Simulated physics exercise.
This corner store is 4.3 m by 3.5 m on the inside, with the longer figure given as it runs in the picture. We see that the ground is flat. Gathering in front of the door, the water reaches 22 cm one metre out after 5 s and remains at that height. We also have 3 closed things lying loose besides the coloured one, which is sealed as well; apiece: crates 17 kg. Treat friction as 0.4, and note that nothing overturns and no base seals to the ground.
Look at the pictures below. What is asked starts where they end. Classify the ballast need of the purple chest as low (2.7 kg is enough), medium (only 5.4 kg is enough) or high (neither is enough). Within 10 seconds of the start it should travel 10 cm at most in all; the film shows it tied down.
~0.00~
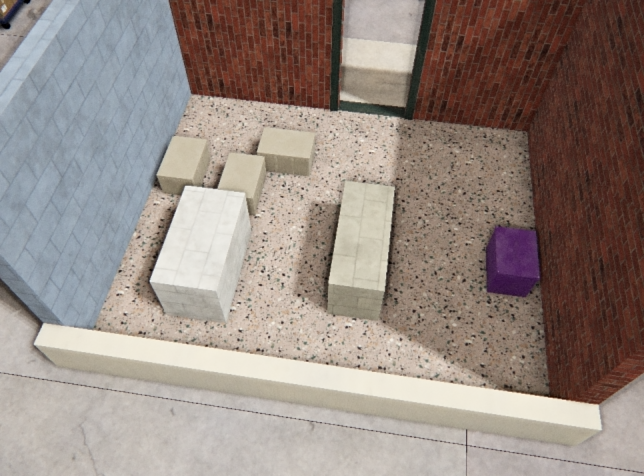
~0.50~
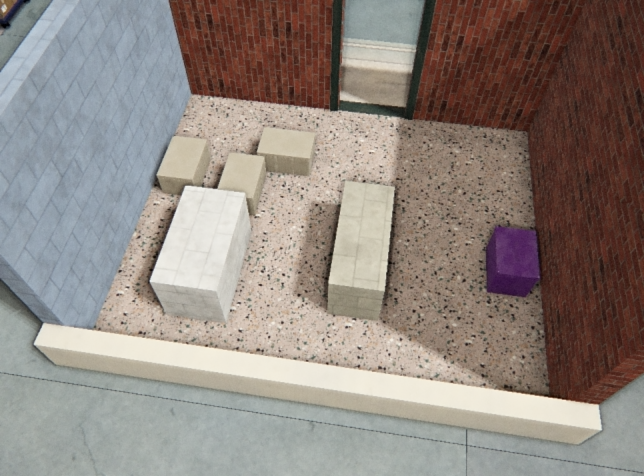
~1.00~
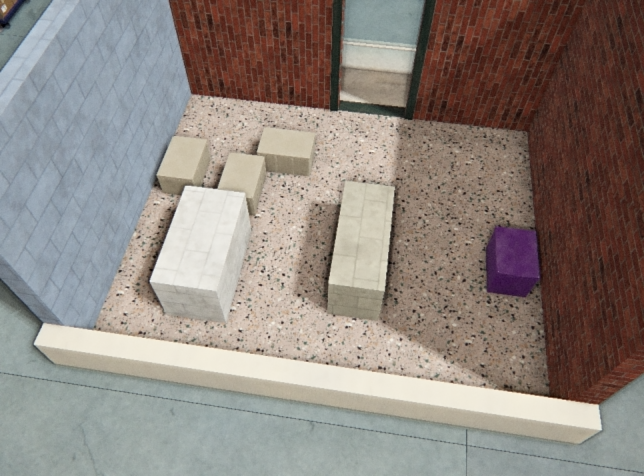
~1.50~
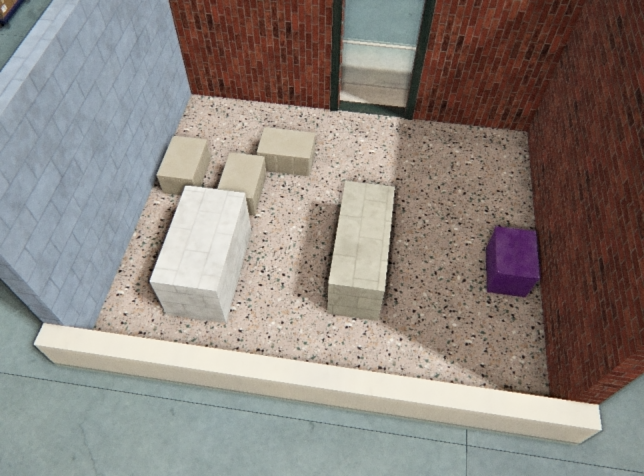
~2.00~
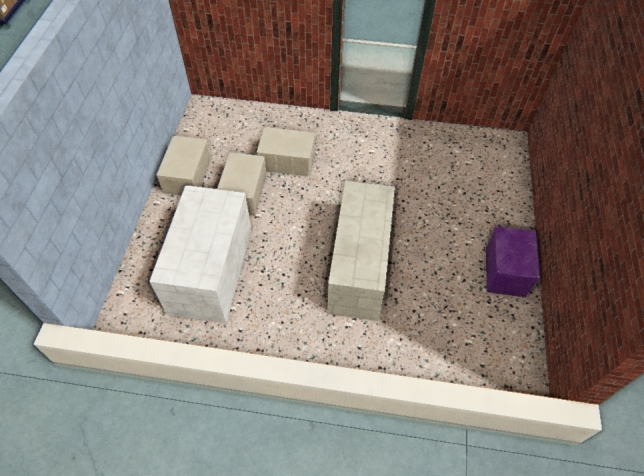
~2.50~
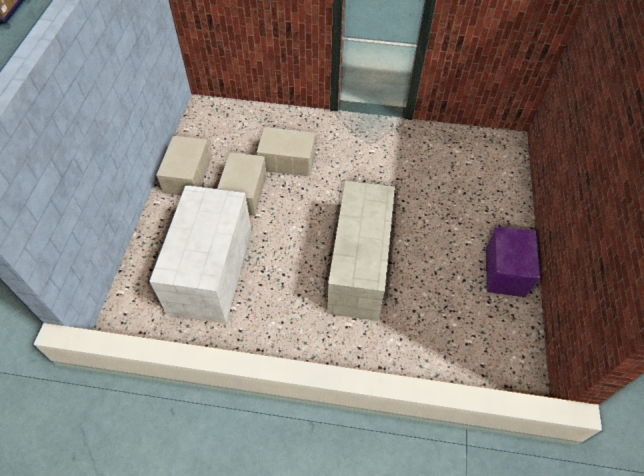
High.
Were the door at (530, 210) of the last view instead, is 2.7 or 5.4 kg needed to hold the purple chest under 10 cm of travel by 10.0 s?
Both fall short.
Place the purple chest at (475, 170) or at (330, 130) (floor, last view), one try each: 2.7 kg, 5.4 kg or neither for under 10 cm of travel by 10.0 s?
Taking them in turn, neither mass keeps it, and neither mass keeps it.
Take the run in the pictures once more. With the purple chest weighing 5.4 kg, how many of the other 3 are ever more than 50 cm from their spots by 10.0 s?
I make that 0.
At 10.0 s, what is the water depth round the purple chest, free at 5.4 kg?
About 9 cm.
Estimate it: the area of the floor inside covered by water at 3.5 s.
I'd estimate close to 2.0 m2.
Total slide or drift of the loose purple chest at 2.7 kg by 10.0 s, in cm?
Path length near 200 cm.
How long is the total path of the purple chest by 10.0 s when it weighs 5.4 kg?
Roughly 200 centimetres.
After 3.5 s the purple chest would be 0 cm from its start with 2.7 kg and 0 cm from its start with 5.4 kg; 0 cm of water round it then.
After 4.5 s the purple chest would be 0 cm from its start with 2.7 kg and 0 cm from its start with 5.4 kg; 0 cm of water round it then.
After 7.0 s the purple chest would be 34 cm from its start with 2.7 kg and 24 cm from its start with 5.4 kg; 5 cm of water round it then.
After 10.0 s the purple chest would be 118 cm from its start with 2.7 kg and 127 cm from its start with 5.4 kg; 9 cm of water round it then.
